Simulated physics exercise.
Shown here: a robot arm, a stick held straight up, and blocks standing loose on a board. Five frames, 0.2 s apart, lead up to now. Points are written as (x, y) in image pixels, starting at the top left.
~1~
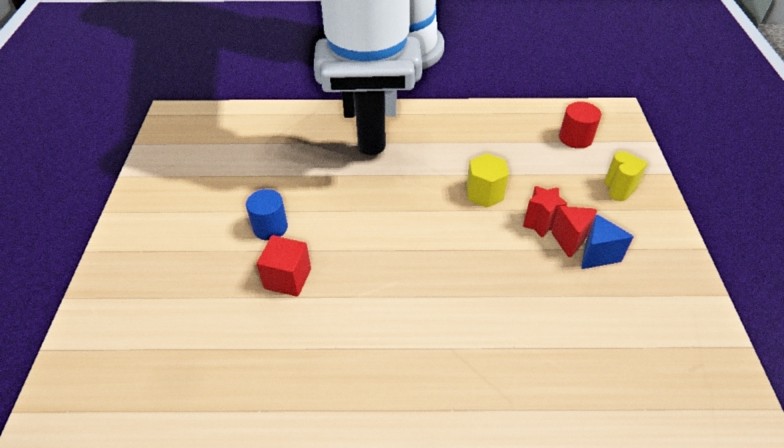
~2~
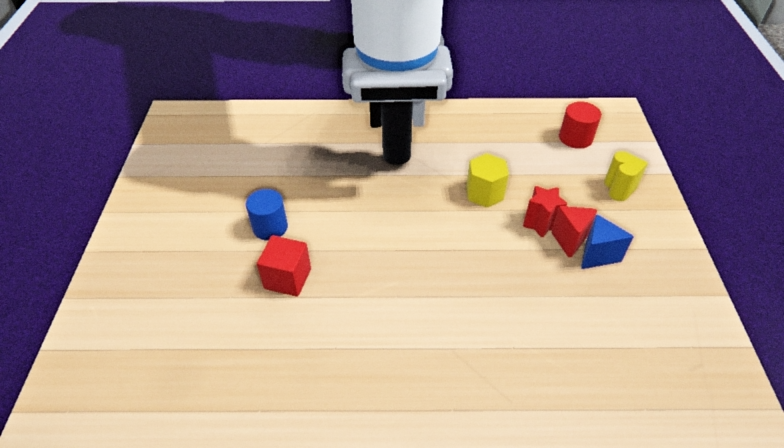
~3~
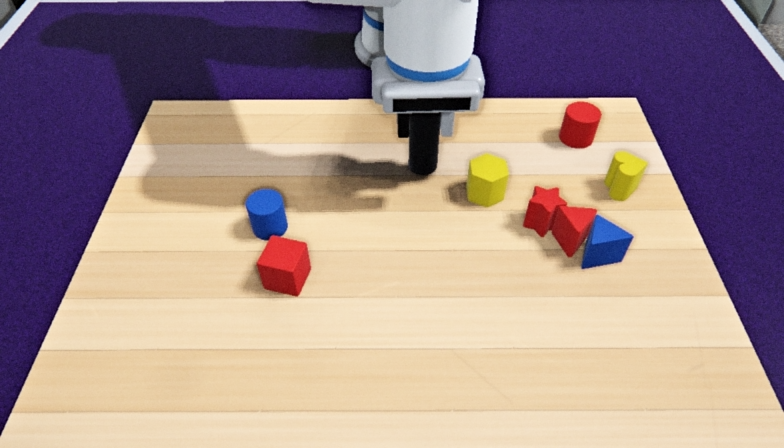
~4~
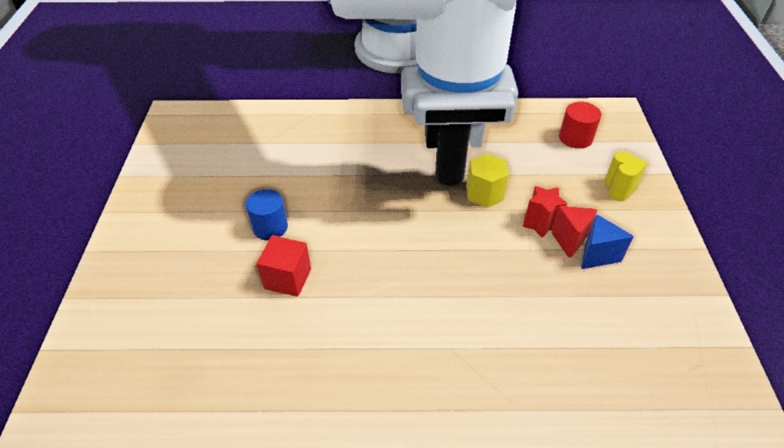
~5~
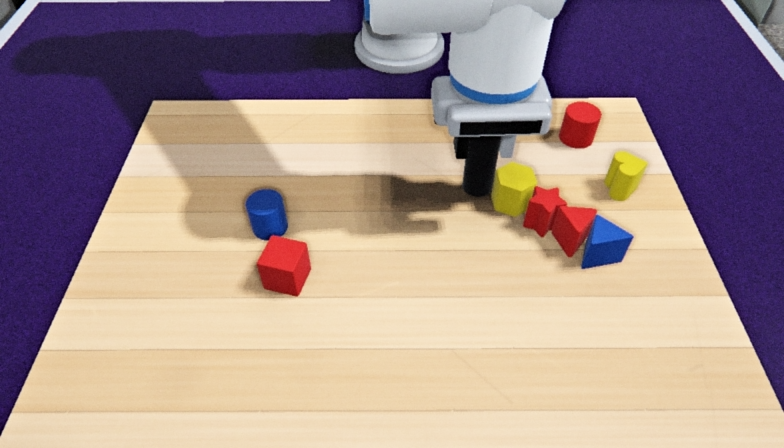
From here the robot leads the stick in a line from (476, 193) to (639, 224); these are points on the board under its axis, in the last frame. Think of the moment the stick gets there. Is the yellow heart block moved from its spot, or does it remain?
Well, the yellow heart block shifts from its place.
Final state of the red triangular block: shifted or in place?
The answer is that it is displaced.
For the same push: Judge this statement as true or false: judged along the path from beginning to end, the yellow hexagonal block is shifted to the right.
The statement is incorrect.
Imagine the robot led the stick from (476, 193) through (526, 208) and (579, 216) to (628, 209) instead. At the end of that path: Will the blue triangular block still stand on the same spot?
The answer is no.
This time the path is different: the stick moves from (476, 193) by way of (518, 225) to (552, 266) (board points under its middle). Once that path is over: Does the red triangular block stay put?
I expect not.
The first path, step by step. One third of the way, stick (531, 196); yellow hexagonal block (573, 177), turned 30° anticlockwise; red star-shaped block (570, 202), turned 70° clockwise; red triangular block (583, 225), turned 25° anticlockwise.
Two thirds of the way, stick (586, 206); yellow hexagonal block (620, 175), turned 85° anticlockwise; red star-shaped block (593, 211); red triangular block (581, 234); yellow heart block (638, 158), turned 20° anticlockwise.
At the end, stick (643, 217); yellow hexagonal block (653, 174), turned 130° anticlockwise; red star-shaped block (599, 209), turned 165° clockwise; red triangular block (581, 234); yellow heart block (644, 151), turned 60° anticlockwise.
